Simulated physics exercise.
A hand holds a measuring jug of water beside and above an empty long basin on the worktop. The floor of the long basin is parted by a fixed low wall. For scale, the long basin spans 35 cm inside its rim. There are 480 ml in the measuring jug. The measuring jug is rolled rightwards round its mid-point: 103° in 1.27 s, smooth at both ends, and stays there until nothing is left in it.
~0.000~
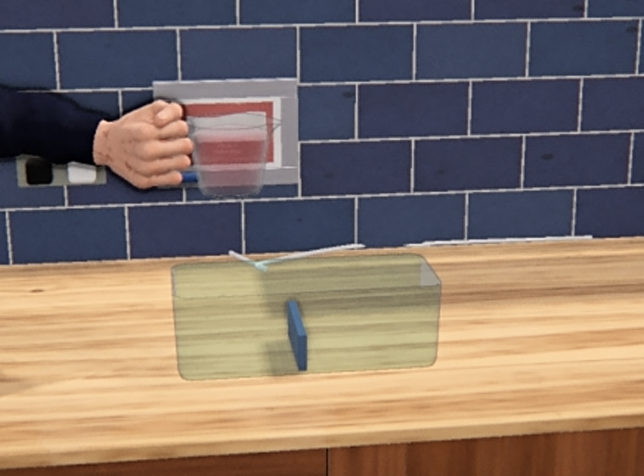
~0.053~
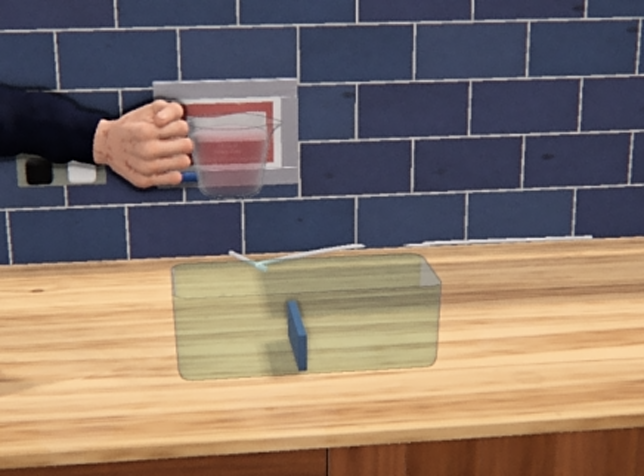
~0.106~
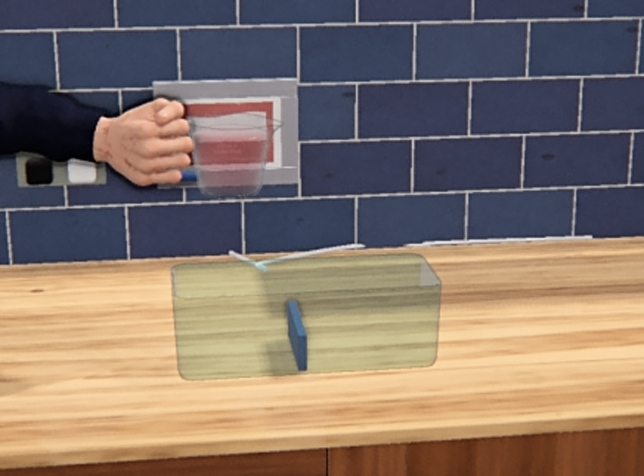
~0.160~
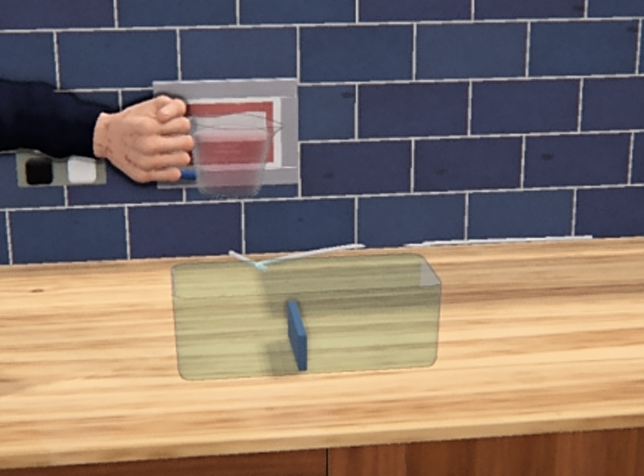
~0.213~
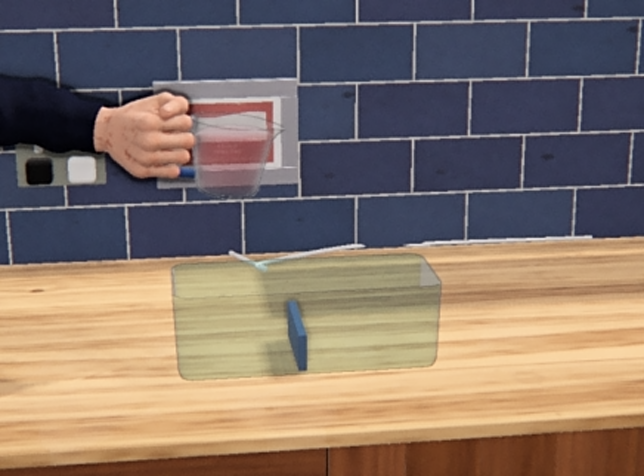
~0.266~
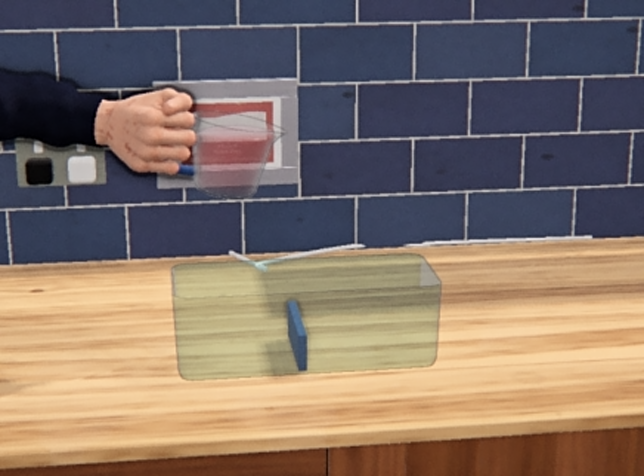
A hand in a dark sleeve, at the upper left, holds a clear measuring jug of water almost still, then slowly tilts it slightly to the right while the camera stays fixed. Below it, a long, see-through yellowish basin with a small upright blue piece showing at its middle rests on a pale wooden worktop. Seen from the front and slightly above, the kitchen setting has navy tiles, a red-and-grey panel behind the jug and a socket.
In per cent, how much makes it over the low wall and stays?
About 94 per cent.
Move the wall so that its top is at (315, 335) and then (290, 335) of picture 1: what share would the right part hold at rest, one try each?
First 80, then 90 per cent.
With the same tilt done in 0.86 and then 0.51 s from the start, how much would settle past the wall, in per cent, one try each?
First 95, then 90 per cent.
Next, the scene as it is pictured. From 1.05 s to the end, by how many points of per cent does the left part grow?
About 4 per cent.
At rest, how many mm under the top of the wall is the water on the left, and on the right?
Some 52 mm on the left and 34 mm on the right.
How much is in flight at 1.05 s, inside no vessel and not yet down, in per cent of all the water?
Some 18 per cent.
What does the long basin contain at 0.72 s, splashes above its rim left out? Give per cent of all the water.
About 8 per cent.
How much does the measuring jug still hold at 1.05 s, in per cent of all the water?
Near 14 in a hundred.
Then, 0.72 s in, the tilt is 62° and 69 per cent is still to pour, 0 is left of the wall and 8 right of it.
Then, 1.05 s in, the tilt is 95° and 13 per cent is still to pour, 1 is left of the wall and 68 right of it.
Then, 1.39 s in, the tilt is 103° and 0 per cent is still to pour, 4 is left of the wall and 94 right of it.
Then, 1.77 s in, the tilt is 103° and 0 per cent is still to pour, 5 is left of the wall and 94 right of it.
Finally, 5 per cent lies left of the wall, 94 right of it and 1 outside.
